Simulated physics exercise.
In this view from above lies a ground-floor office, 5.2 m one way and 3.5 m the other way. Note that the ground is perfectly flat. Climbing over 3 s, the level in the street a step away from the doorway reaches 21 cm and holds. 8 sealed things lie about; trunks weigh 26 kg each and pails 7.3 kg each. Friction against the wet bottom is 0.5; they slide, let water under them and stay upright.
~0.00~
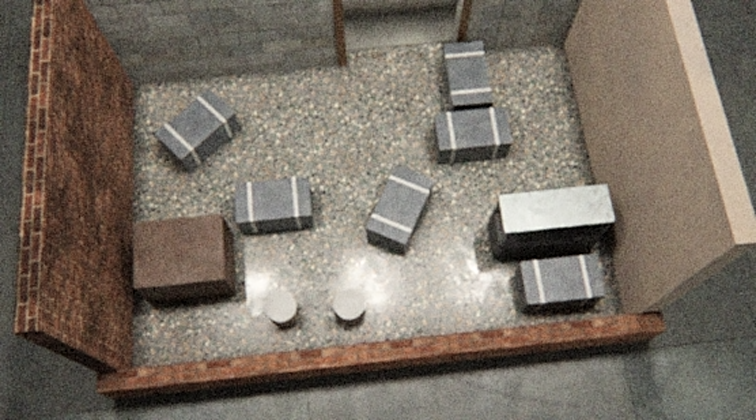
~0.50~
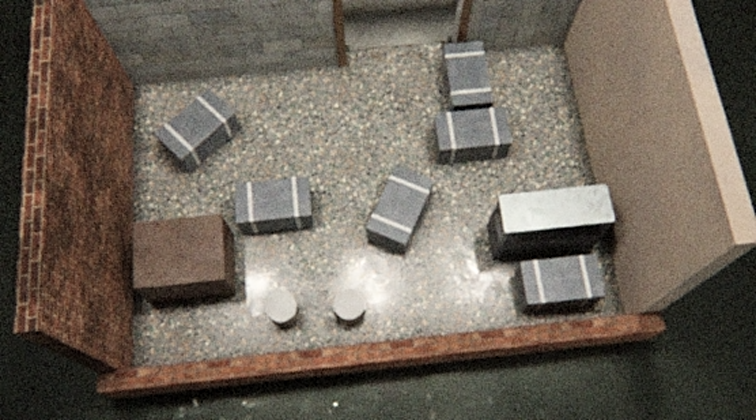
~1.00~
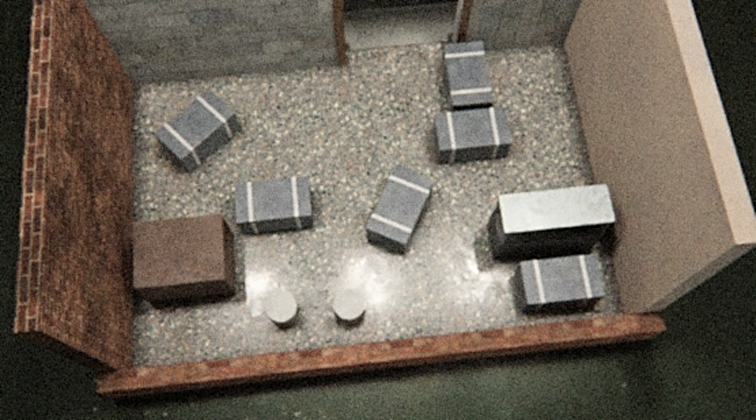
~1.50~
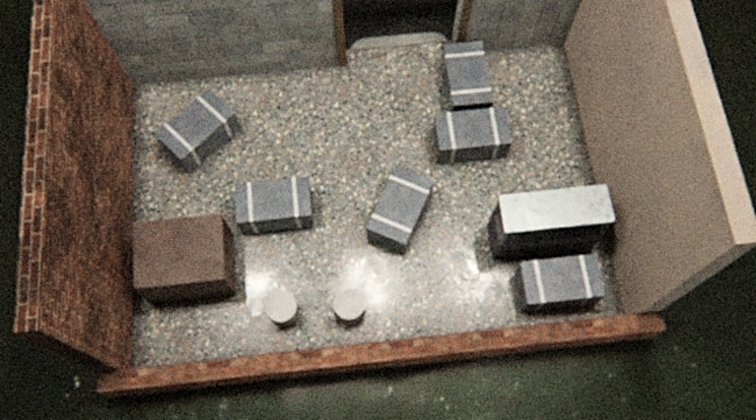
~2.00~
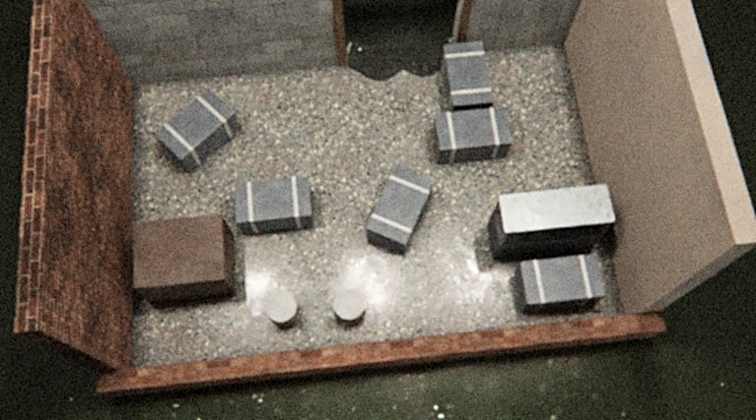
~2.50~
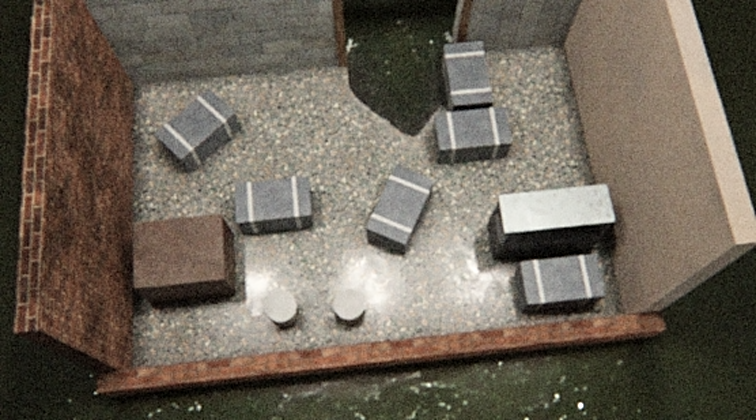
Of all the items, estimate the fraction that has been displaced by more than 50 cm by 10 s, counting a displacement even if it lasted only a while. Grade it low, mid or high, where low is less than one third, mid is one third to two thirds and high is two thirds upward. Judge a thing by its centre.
Grade: Mid.
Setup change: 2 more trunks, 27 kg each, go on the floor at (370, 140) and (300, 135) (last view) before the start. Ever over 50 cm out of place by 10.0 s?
The first: Exceeds it. The second: Falls below it.
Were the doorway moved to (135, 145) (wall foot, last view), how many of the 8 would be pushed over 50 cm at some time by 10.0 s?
Count: 5.
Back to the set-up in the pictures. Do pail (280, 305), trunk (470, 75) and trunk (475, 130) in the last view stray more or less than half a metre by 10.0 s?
So that's beyond it for the first, inside it for the second and beyond it for the last.
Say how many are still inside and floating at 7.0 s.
At that point I count 2.
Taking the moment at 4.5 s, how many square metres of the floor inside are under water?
Wet: Near 7.5 m2.
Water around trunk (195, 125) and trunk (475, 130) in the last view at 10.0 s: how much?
Some 4 cm at the first, some 7 cm at the second.
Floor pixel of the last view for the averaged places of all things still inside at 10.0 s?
Mean floor pixel: About (354, 227).
After 3.5 s 0 of 8 are over 50 cm from their spots; 0 afloat.
After 4.5 s 1 of 8 are over 50 cm from their spots; 0 afloat.
After 7.0 s 2 of 8 are over 50 cm from their spots; 2 afloat.
After 10.0 s 4 of 8 are over 50 cm from their spots, and 4 have been at some point; 7 afloat.
